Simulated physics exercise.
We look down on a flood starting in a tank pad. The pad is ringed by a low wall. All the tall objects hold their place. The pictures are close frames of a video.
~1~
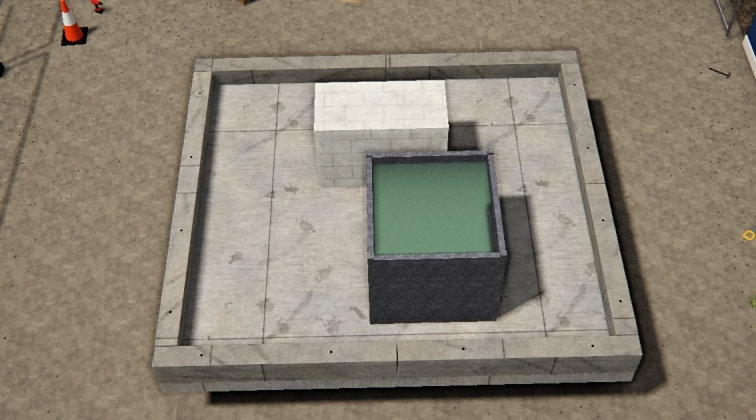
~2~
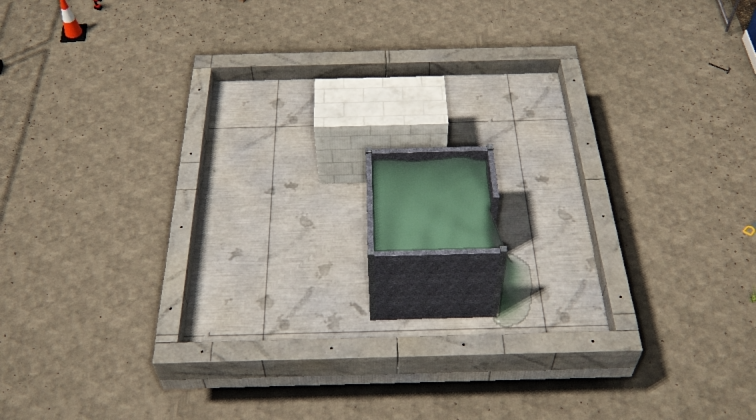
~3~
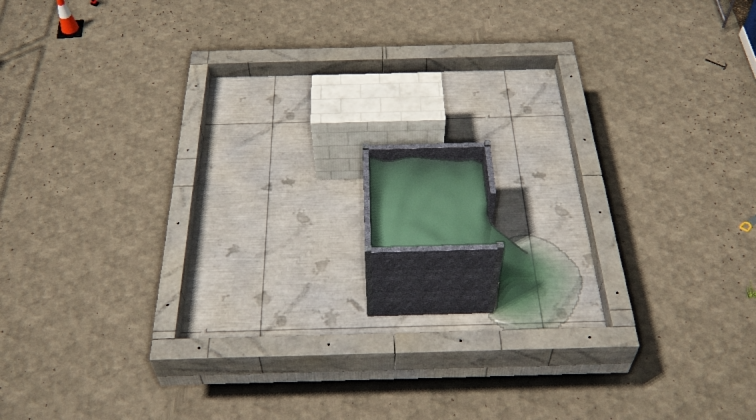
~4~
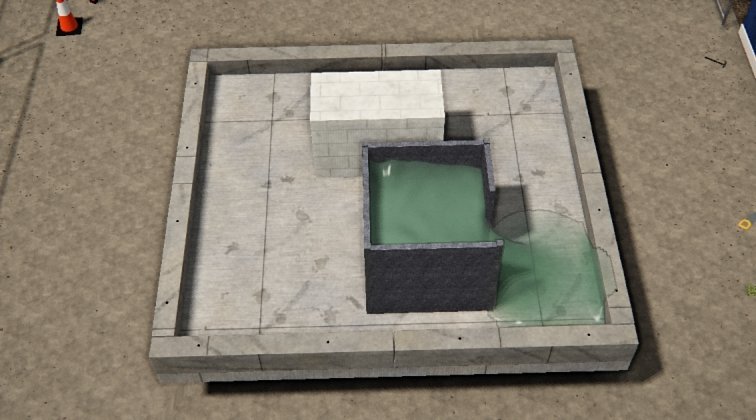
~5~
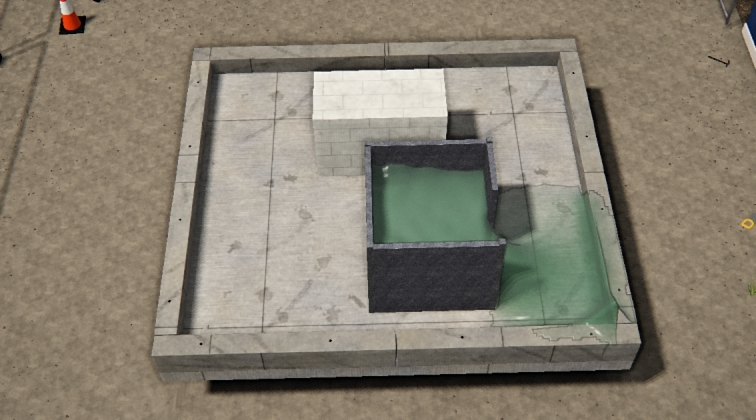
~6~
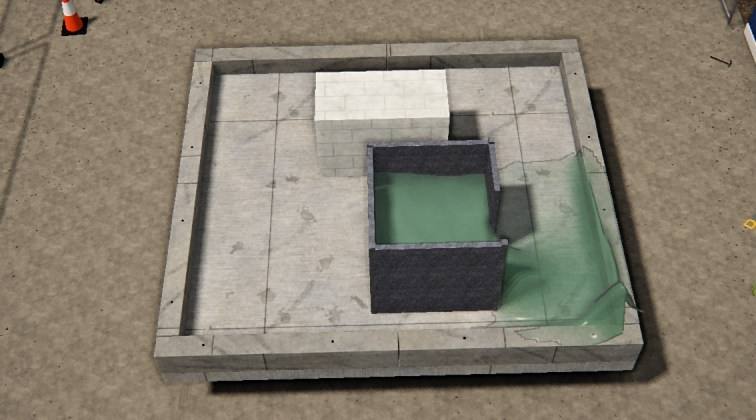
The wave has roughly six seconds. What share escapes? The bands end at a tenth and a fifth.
The share lost is more than a fifth.
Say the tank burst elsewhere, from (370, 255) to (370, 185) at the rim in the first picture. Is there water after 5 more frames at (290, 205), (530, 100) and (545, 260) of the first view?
As listed: Wet, no water, clear.
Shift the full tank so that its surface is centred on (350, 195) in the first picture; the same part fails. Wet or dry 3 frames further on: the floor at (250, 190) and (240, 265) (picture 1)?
In that order: Free of water, no water.
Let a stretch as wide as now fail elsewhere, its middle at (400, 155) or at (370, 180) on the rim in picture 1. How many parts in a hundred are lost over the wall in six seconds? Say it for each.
Near 4 and 12 in a hundred.
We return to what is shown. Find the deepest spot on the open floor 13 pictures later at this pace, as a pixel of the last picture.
At about (579, 336).
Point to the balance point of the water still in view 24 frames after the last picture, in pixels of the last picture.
I would point to (427, 196).
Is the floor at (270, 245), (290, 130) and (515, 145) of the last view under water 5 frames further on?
In turn: Clear, no water, flooded.
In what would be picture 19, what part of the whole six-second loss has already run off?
I make it 95 per cent.
A moment on, water covers 25 % of the floor; the low wall has let 4 % over.
Next, water covers 30 % of the floor; the low wall has let 11 % over.
Then, water covers 45 % of the floor; the low wall has let 23 % over.
Later, water covers 65 % of the floor; the low wall has let 24 % over.
In the end, water covers 80 % of the floor; the low wall has let 24 % over.
